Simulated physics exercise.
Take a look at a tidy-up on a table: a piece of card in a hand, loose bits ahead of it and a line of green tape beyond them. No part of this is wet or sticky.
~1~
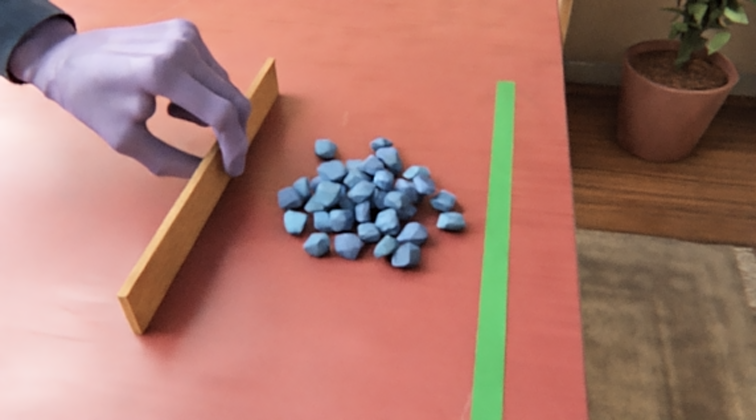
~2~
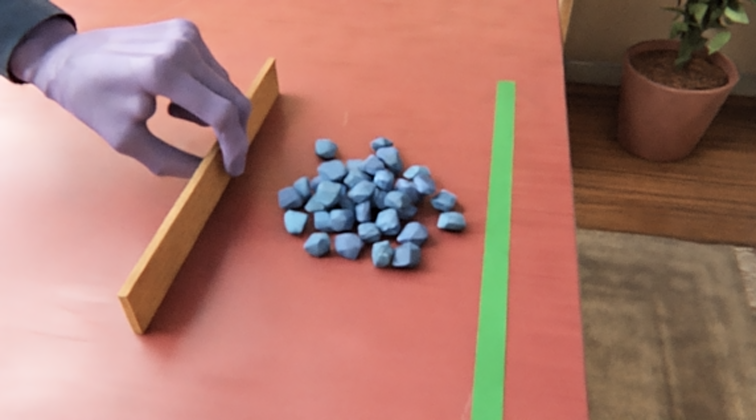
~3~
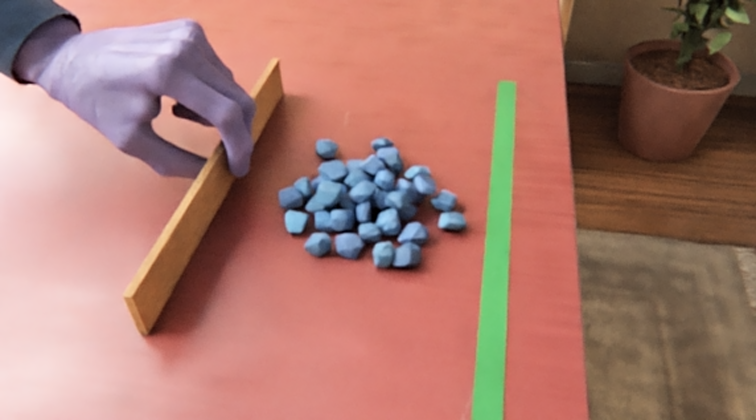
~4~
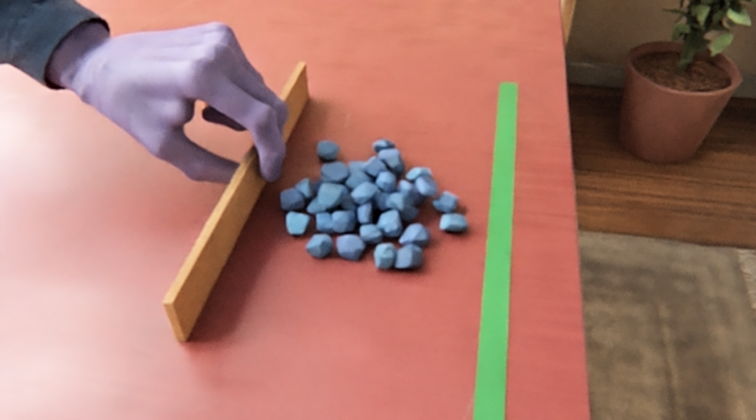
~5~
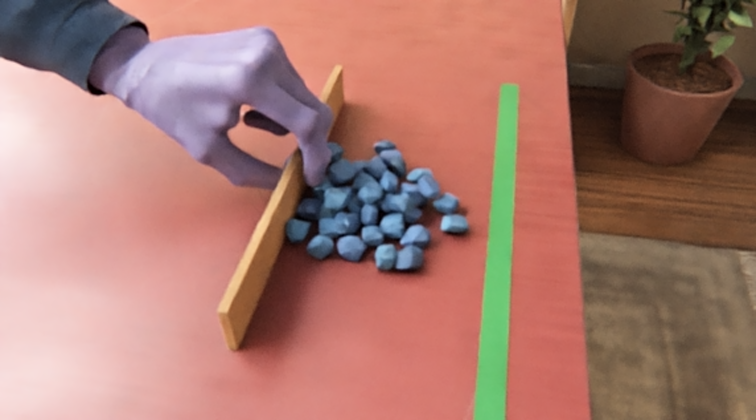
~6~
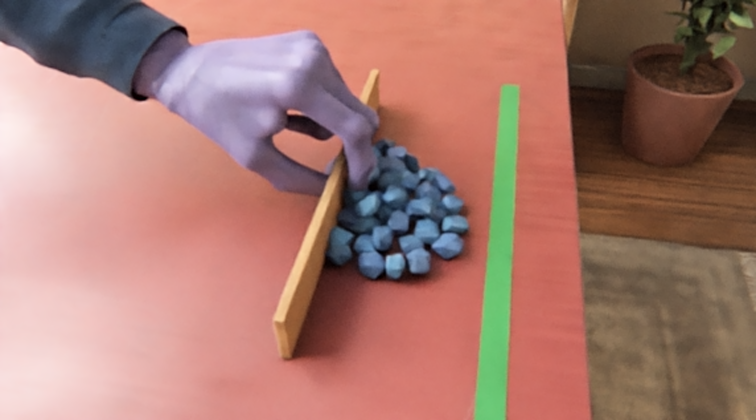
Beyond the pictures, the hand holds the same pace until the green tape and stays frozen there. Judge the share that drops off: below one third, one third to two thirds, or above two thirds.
The fraction that disappears over the end is going to be in the middle band of a third to two thirds.
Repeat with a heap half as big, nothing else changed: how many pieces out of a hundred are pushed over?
Some 20 per cent of the pieces.
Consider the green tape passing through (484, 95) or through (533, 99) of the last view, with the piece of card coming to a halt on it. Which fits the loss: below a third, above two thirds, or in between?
For the first place it's less than a third, and for the second it's more than two thirds.
Shortly afterwards, piece of card still moving, near (435, 175); heap all on the table, its front near (541, 241).
Next, piece of card stopped at the green tape; heap near a third over the edge.
Some moments later, piece of card stopped at the green tape; heap near half over the edge.
In the end, piece of card stopped at the green tape; heap near half over the edge.
